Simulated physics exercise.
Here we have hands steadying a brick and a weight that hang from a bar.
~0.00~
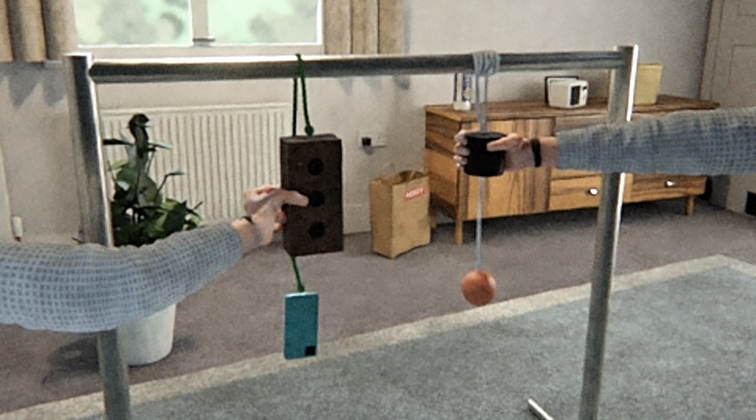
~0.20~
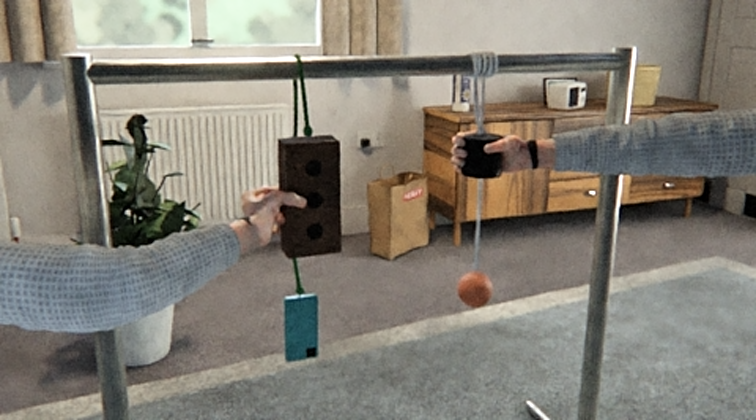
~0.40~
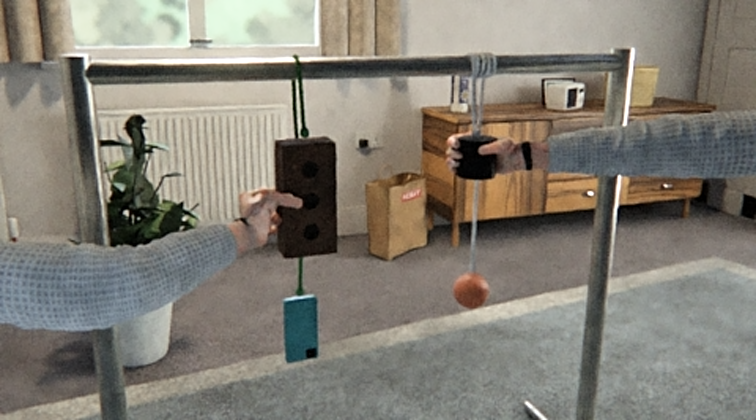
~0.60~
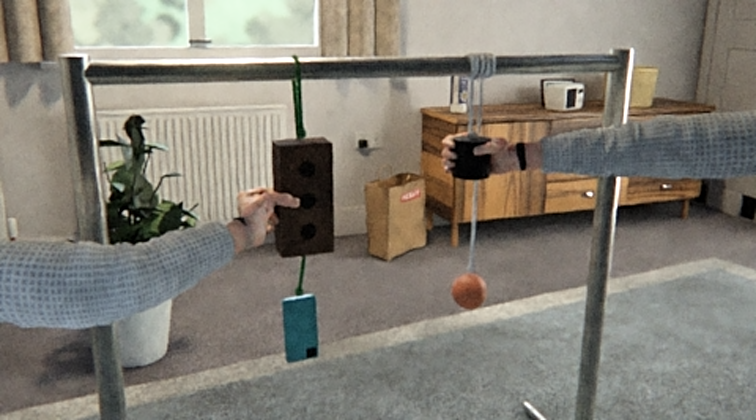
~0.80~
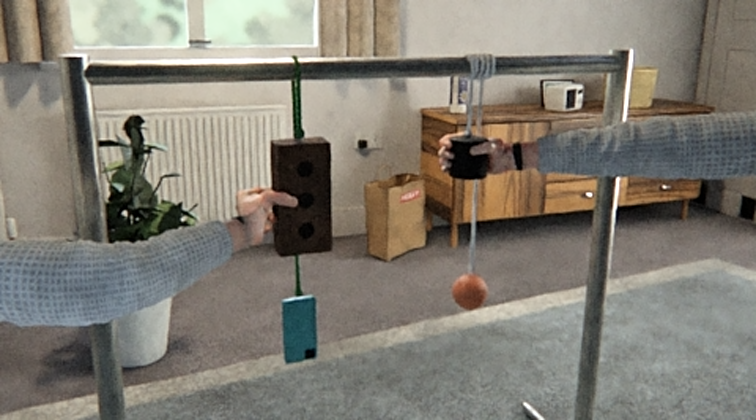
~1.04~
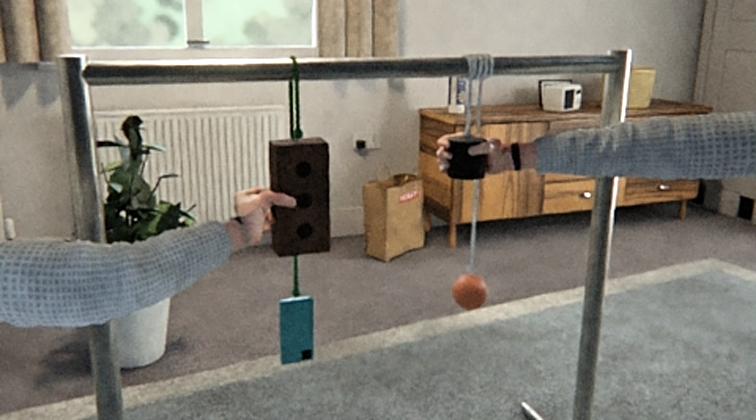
A metal rail on two posts spans a carpeted living room, seen from the front, with a plant and radiator at left and a wooden sideboard at right. A dark brown brick hangs on green cord above a flat teal object, while a small black object on pale cord hangs above an orange ball. Gray-sleeved hands hold the brick and black object, easing both slightly left as the view barely shifts.
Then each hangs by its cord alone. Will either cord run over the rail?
As it turns out, the brick runs down to the floor; the weight is held.
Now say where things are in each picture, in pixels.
In the first frame, brick (312, 194); weight (485, 154); left phone (301, 326); right orange (479, 288).
In the second frame, brick (310, 196); weight (482, 155).
In the third frame, brick (306, 197); weight (477, 157).
In the fourth frame, brick (303, 197); weight (472, 157).
In the fifth frame, brick (301, 196); weight (469, 157).
In the sixth frame, brick (300, 197); weight (467, 157); left cord only laid over the rail; right cord wound several times round the rail.
After 1.40 s, brick dropping near (301, 269); weight off the floor near (468, 160).
After 1.72 s, brick on the floor; weight off the floor near (468, 159).
In the end, brick on the floor; weight off the floor near (468, 157). The brick drops and the weight keeps its height.
